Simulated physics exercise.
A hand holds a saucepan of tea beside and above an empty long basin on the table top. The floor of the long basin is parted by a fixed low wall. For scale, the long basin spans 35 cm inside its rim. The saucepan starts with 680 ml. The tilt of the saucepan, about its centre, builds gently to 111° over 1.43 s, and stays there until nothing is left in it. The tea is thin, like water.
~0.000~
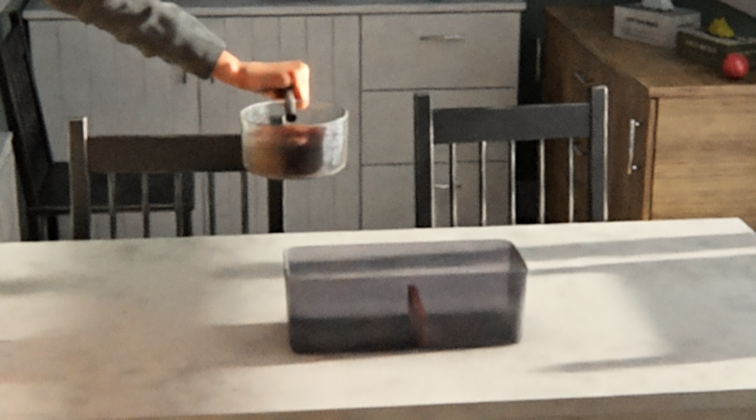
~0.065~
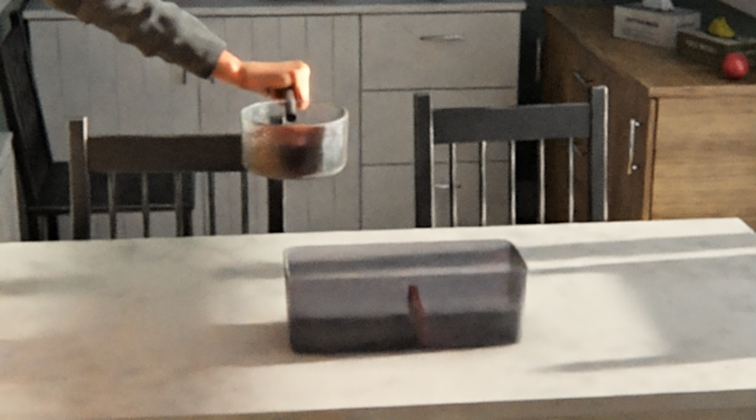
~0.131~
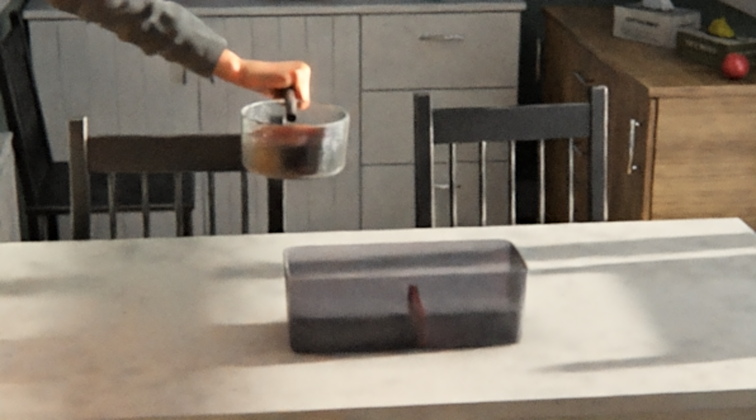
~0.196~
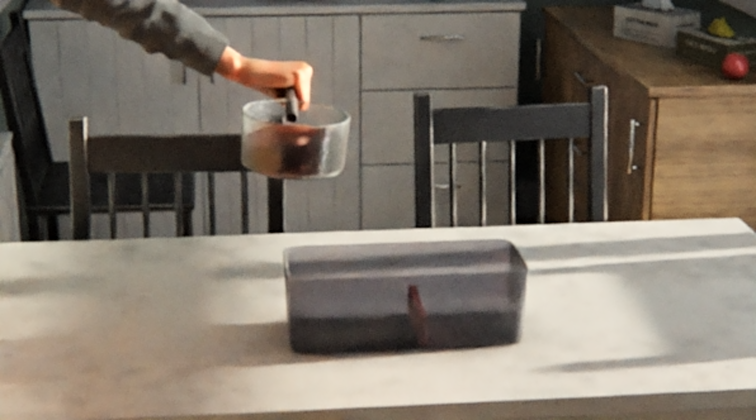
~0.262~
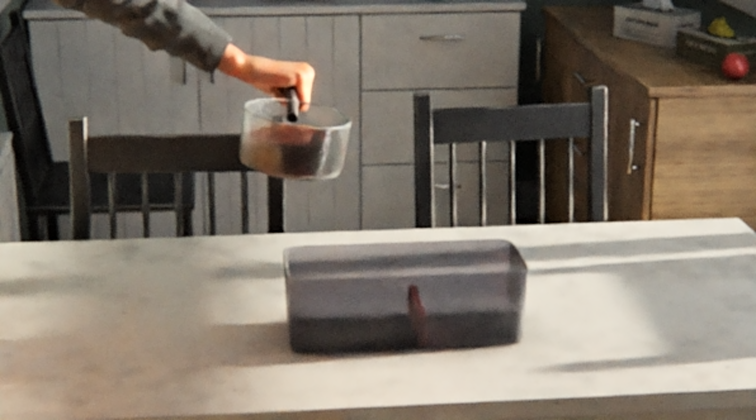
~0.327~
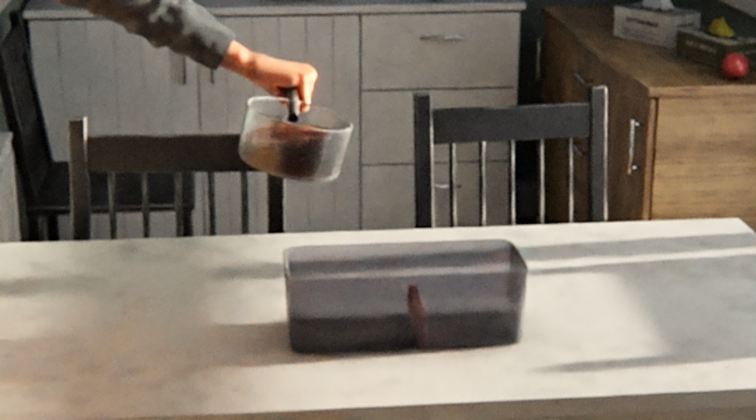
A hand held a clear saucepan of dark tea above and to the left of a long, see-through basin on the table, then slowly tilted it a little toward the right.
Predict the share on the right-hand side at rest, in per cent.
The far part has some 4 per cent.
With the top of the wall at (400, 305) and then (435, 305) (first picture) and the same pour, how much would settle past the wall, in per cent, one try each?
In turn about 35 and 5 per cent.
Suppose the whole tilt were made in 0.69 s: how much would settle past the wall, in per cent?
Then about 5 per cent.
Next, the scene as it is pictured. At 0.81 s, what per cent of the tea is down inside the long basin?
Near 5 in a hundred.
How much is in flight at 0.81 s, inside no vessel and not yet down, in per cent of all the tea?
Near 32 in a hundred.
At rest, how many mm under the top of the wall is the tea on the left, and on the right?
Some 20 mm on the left and 46 mm on the right.
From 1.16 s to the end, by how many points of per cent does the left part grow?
About 24 per cent.
By 0.81 s the tilt is 67° and 64 per cent is still to pour, 5 is left of the wall and 0 right of it.
By 1.16 s the tilt is 102° and 11 per cent is still to pour, 70 is left of the wall and 2 right of it.
By 1.53 s the tilt is 111° and 0 per cent is still to pour, 94 is left of the wall and 4 right of it.
By 1.93 s the tilt is 111° and 0 per cent is still to pour, 94 is left of the wall and 4 right of it.
At rest 94 per cent lies left of the wall, 4 right of it and 2 outside.
